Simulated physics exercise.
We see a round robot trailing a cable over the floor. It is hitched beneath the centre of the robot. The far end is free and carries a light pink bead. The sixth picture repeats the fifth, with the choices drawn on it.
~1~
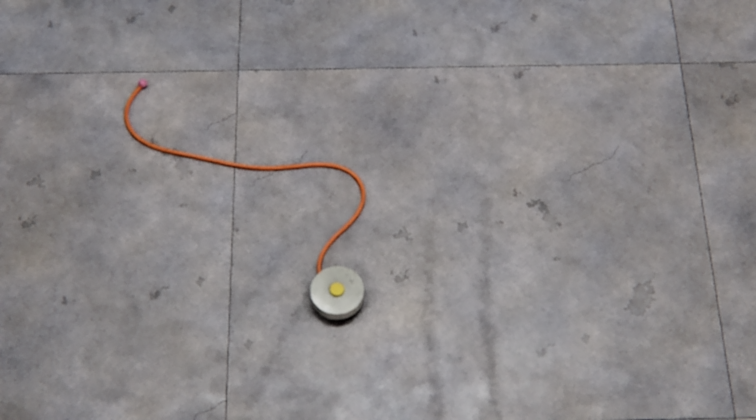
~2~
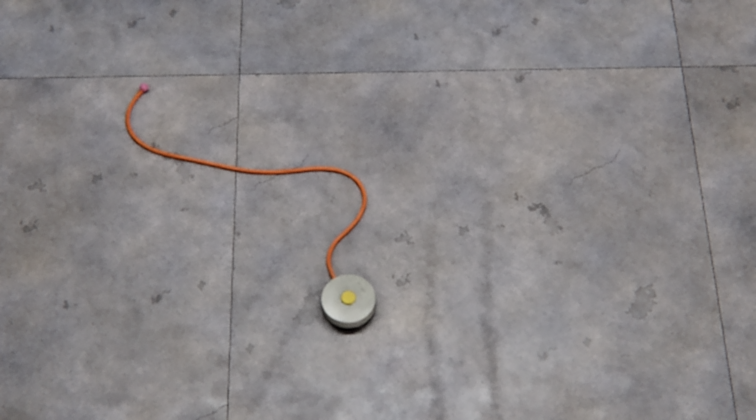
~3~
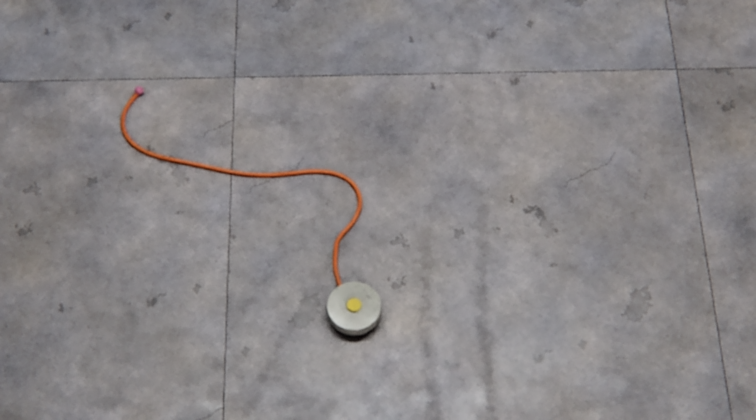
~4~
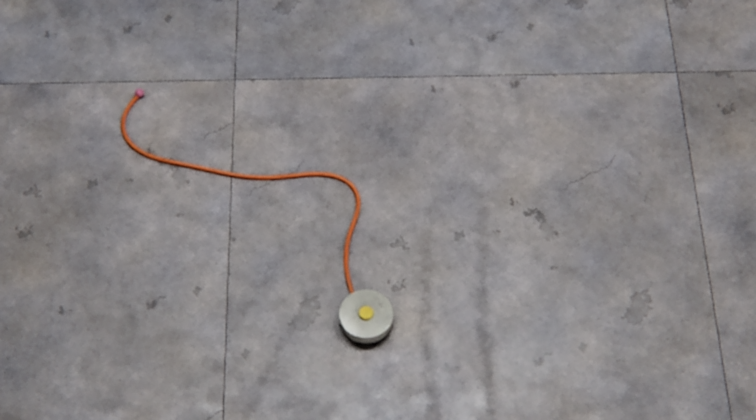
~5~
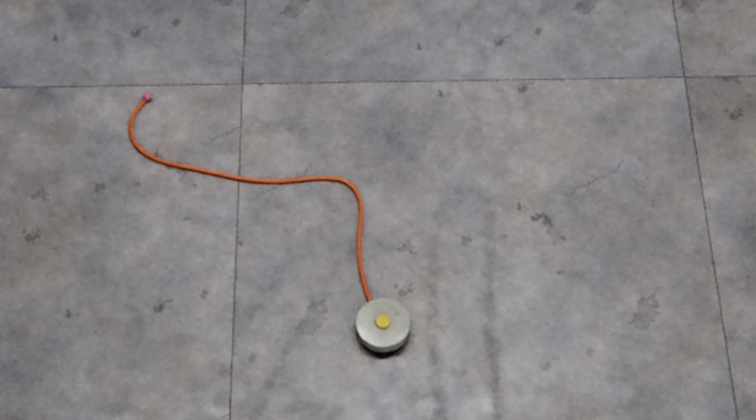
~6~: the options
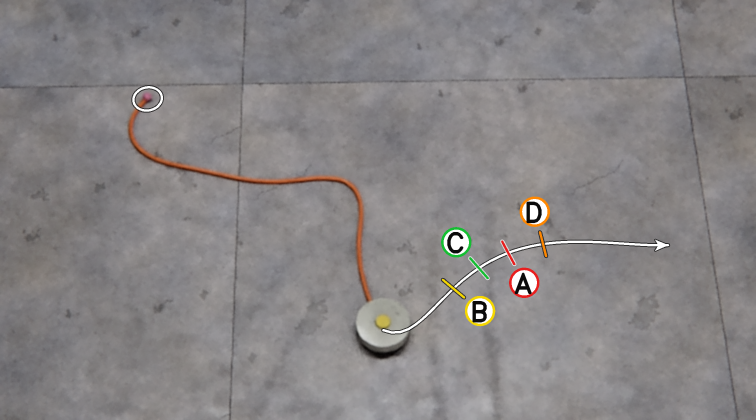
A round robot moves slightly down and right, straightening the nearby part of its orange cable.
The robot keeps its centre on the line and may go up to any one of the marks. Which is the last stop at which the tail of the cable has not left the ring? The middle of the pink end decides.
Stop at D.
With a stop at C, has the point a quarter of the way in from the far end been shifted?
No.
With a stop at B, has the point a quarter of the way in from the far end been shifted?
No.
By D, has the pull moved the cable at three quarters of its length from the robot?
Yes.
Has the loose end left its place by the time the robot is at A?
By then, no.
On the copy, A at (508, 253); B at (454, 289); C at (479, 268); D at (543, 244); the ring at (148, 99); the route from (383, 330) via (514, 251) to (668, 245).
On D. First, robot (439, 299), middle of the cable (285, 182), free end (147, 97).
Then, robot (490, 257), middle of the cable (285, 182), free end (147, 97).
Finally, robot (544, 240), middle of the cable (311, 199), free end (144, 101); the free end is still in its ring.
By contrast, A is safe but short; B is safe but short; C is safe but short.
